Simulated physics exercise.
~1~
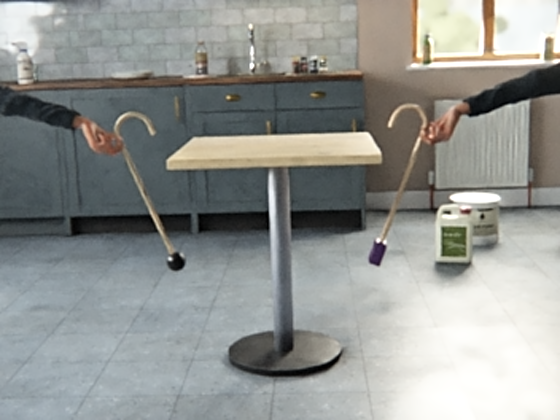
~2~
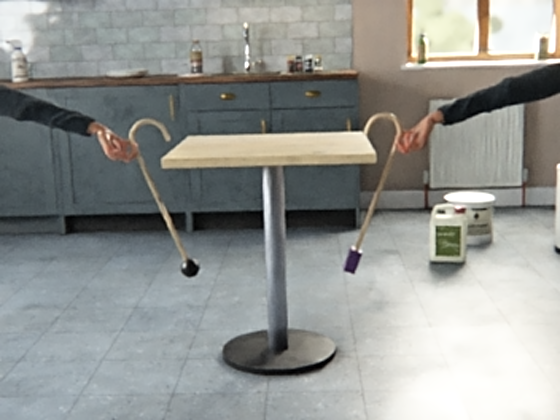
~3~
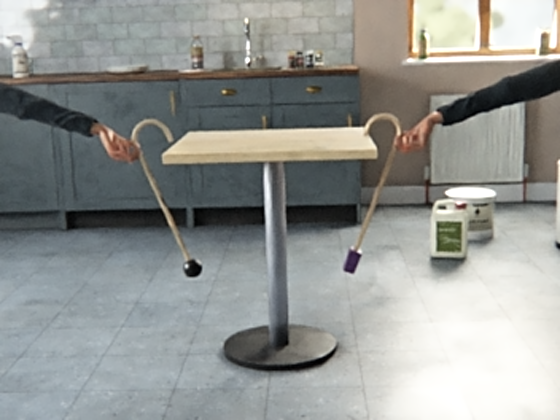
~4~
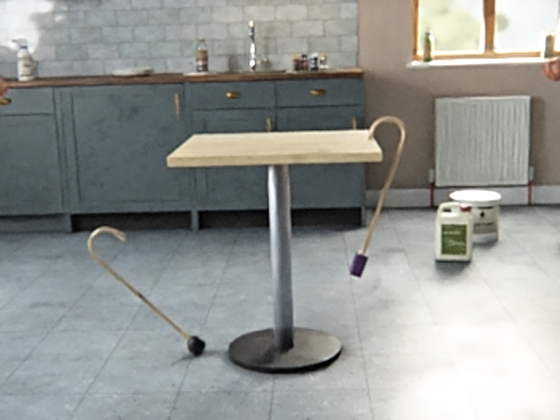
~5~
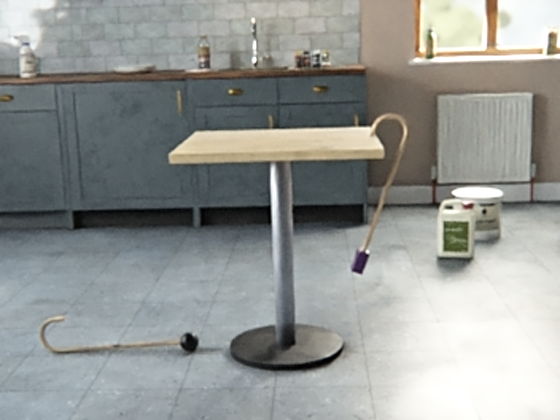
Two cane-shaped hooks, one with a black end at the left and one with a purple end at the right, are held by two hands beside a small pale-topped table in a kitchen with blue-grey cabinets, seen from the front by a slightly swaying camera. The hands bring the hooks in to the opposite edges of the tabletop. Both hands then let go and draw back. The black-ended one slips off and drops, tipping over until it lies on the grey tiled floor. The purple-ended one stays hanging from the right edge.
